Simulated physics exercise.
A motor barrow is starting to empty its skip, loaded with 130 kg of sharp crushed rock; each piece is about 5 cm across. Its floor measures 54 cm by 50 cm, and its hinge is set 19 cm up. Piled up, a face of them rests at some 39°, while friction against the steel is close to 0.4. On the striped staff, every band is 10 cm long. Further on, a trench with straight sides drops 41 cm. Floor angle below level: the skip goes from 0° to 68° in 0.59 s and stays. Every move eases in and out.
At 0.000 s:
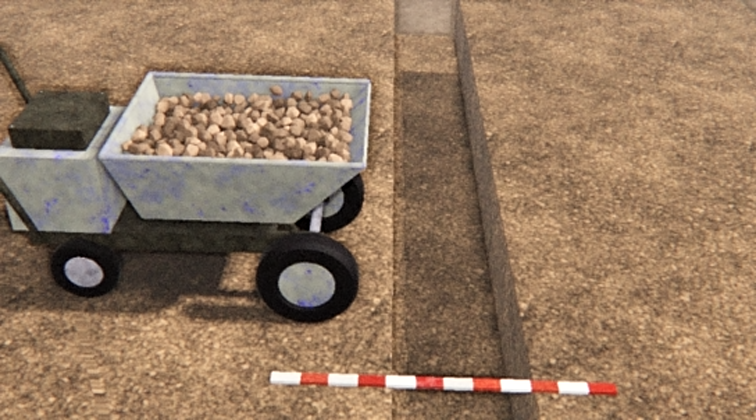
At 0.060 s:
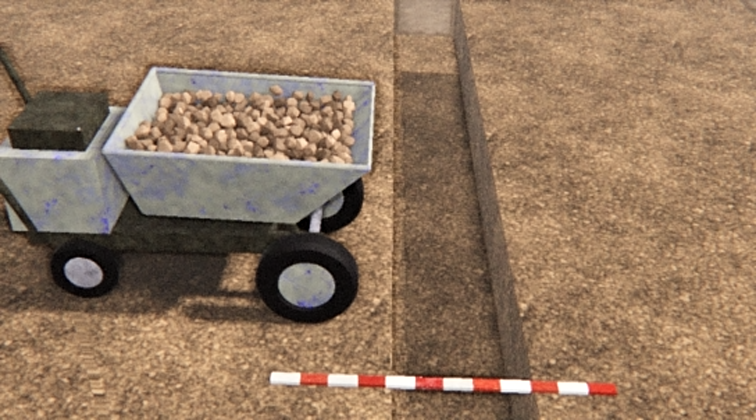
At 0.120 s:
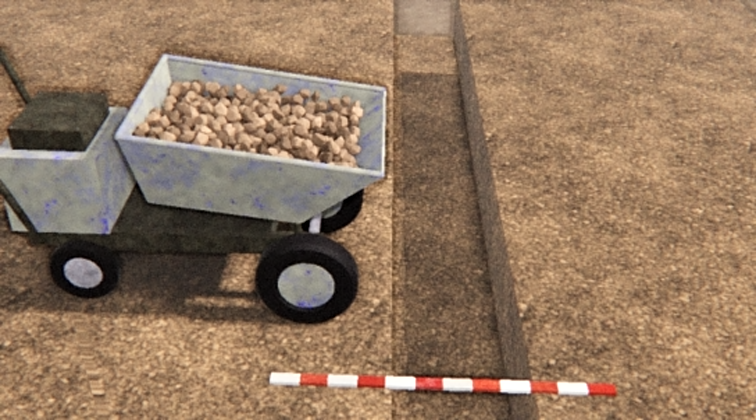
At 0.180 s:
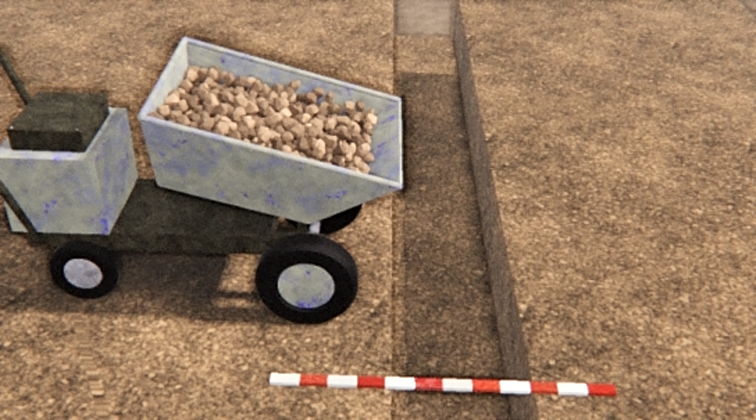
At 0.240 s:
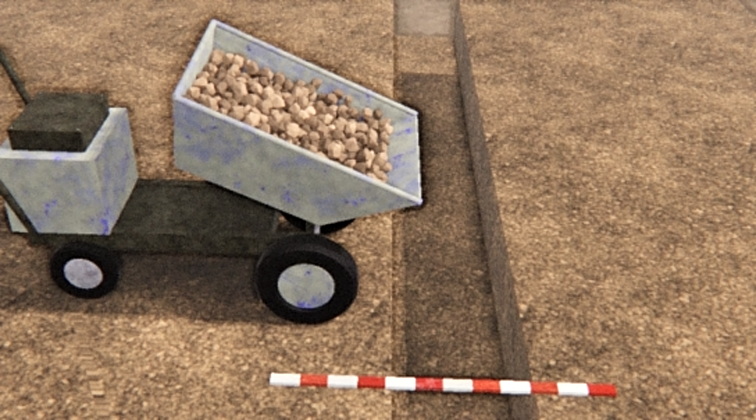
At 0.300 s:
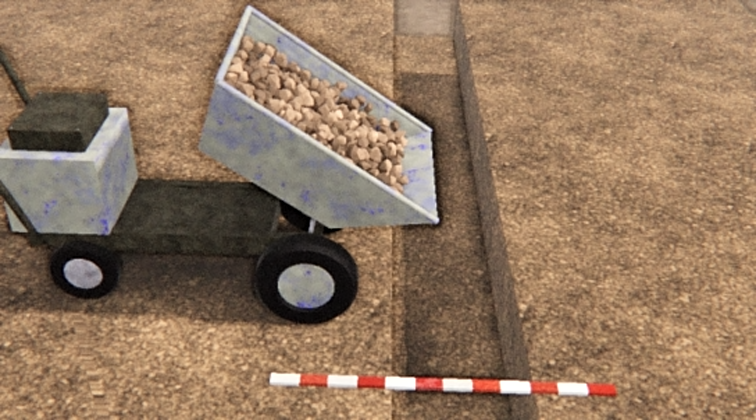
Beside a straight trench, a motor barrow's skip full of stones tilts steeply rightward.
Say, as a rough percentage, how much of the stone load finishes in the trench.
Roughly 68 out of 100.
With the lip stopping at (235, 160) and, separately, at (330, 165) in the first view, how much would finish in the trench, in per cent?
The first gives about 75 percent and the second about 85 percent.
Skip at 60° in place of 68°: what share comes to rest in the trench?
In that case some 45 per cent.
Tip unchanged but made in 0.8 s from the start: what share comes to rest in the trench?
Trench share: Approx. 75%.
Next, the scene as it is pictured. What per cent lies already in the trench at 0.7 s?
Roughly 15% by that time.
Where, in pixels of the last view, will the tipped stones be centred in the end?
The tipped stones centre close to (487, 331).
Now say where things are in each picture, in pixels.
In the first frame, the skip is at 0°, its lip at (364, 166); the top of the load is at (269, 110).
The second frame shows lip at (369, 169), floor tilted 2°, highest stones at (262, 108); the stones move at 0.4 m/s on average.
The third frame shows lip at (383, 175), floor tilted 7°, highest stones at (201, 101); the stones move at 0.8 m/s on average.
The fourth frame shows lip at (401, 187), floor tilted 15°, highest stones at (208, 89); the stones move at 1.3 m/s on average.
In the fifth frame, the skip is at 25°, its lip at (421, 202); the top of the load is at (219, 68); the stones move at 1.5 m/s on average.
The sixth frame shows lip at (437, 221), floor tilted 35°, highest stones at (251, 56); the stones move at 1.5 m/s on average.
After 0.4 s the floor is at 57°; 100 % in the skip; the foremost stones are at (435, 218).
After 0.7 s the floor is at 68°; 82 % in the skip, 17 % in the trench, 1 % past the trench; the foremost stones are at (534, 292).
After 1.0 s the floor is at 68°; 23 % in the skip, 43 % in the trench, 33 % past the trench; the foremost stones are at (688, 283).
After 3.0 s the floor is at 68°; 0 % in the skip, 68 % in the trench, 32 % past the trench; the foremost stones are past the picture's edge.
